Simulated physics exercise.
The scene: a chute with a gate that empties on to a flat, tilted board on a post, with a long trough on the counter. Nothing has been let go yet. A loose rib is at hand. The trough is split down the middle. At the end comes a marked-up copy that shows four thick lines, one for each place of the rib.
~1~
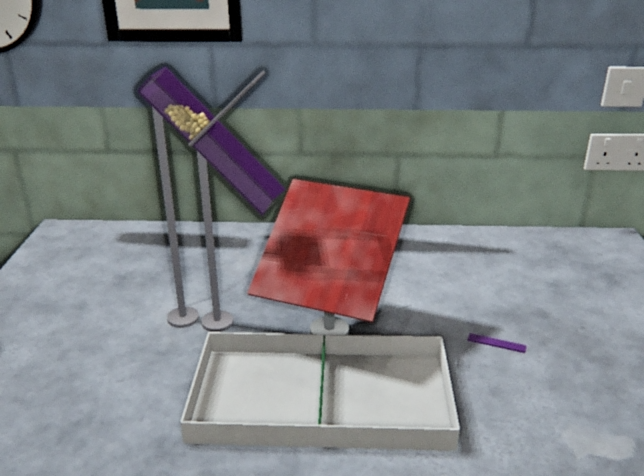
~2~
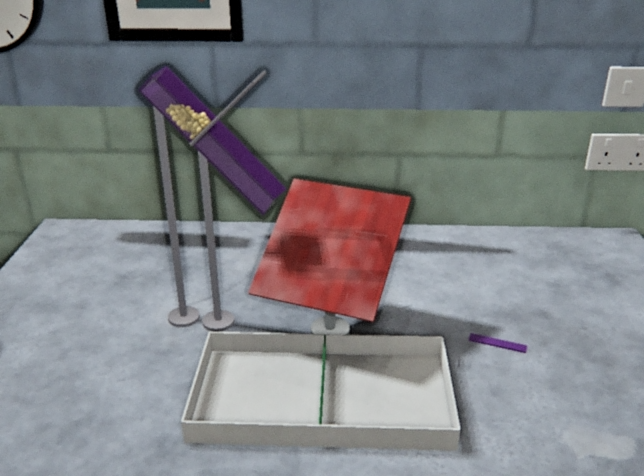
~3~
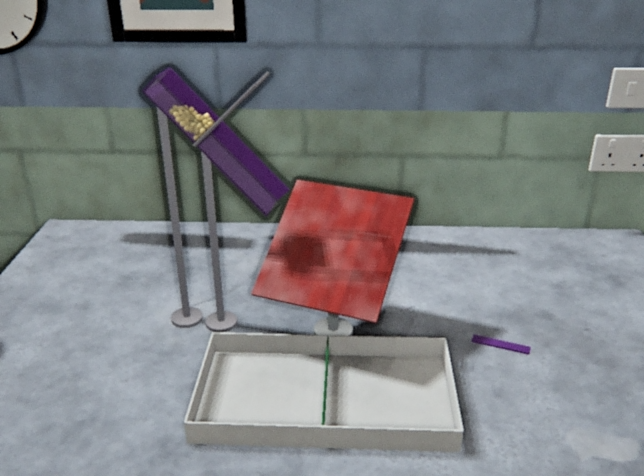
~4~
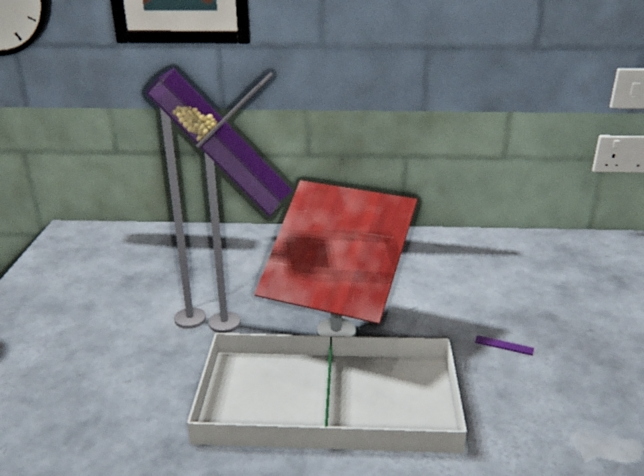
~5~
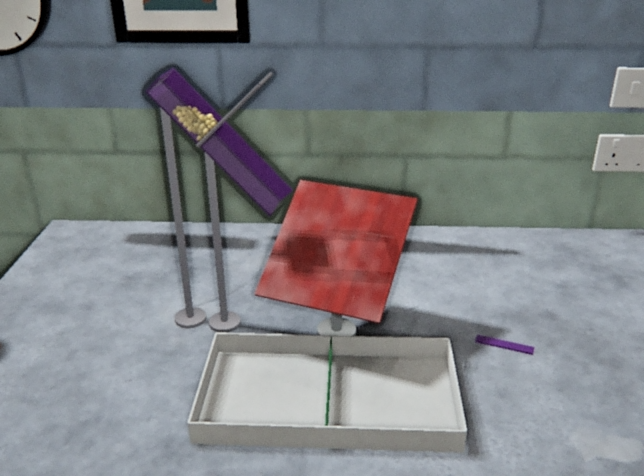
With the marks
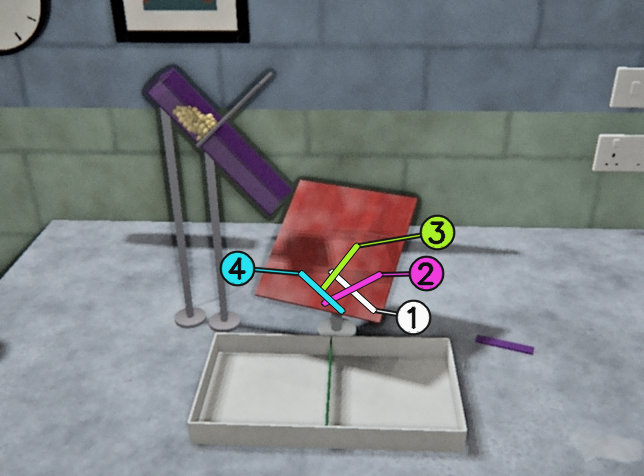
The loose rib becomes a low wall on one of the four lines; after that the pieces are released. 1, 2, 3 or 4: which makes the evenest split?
1.
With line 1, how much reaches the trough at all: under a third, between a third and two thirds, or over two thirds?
Line 1 gives over two thirds.
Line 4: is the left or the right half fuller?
The right half.
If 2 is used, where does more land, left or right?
More lands on the left.
On the marked copy, line 1 from (331, 272) to (373, 310); line 2 from (379, 274) to (324, 303); line 3 from (356, 246) to (320, 291); line 4 from (301, 273) to (341, 310).
For line 1, of what is caught, close to half in the left half, close to half in the right.
For line 2, of what is caught, all but a few in the left half, only a few in the right.
For line 3, of what is caught, all but a few in the left half, only a few in the right.
For line 4, of what is caught, a small share in the left half, all but a few in the right.
